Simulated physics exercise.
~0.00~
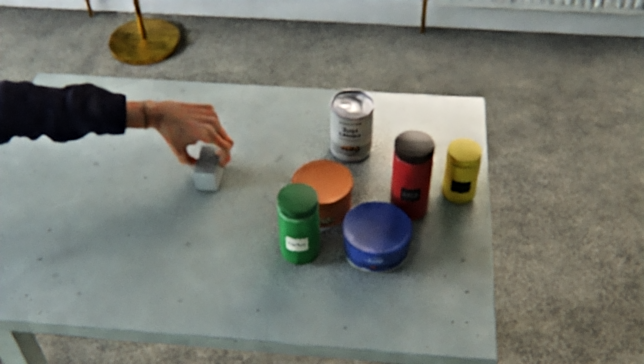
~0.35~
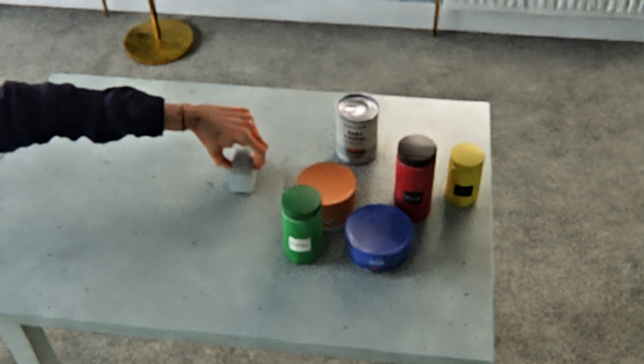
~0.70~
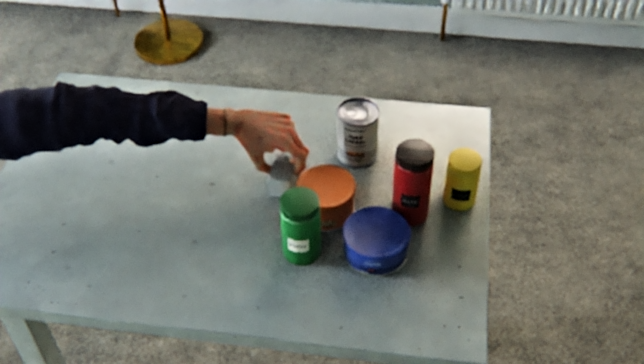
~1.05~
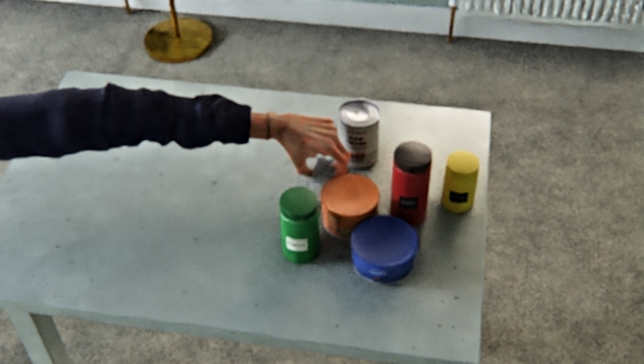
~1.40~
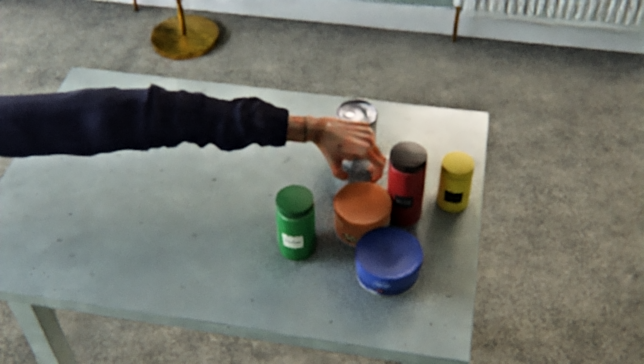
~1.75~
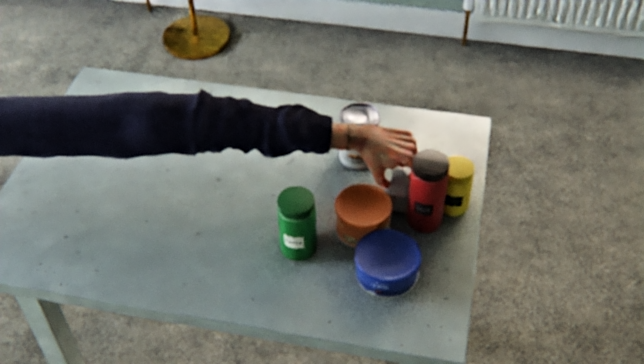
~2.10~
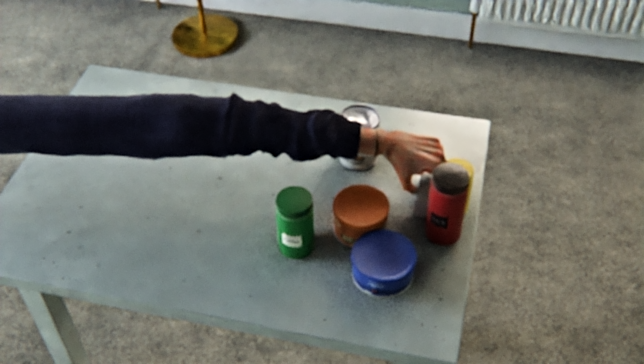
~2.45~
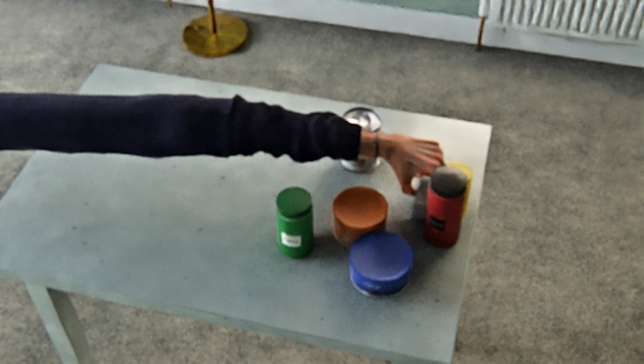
Hand sliding a small block rightward across a table, nudging orange and blue tubs, then pushing a red jar, all staying upright.
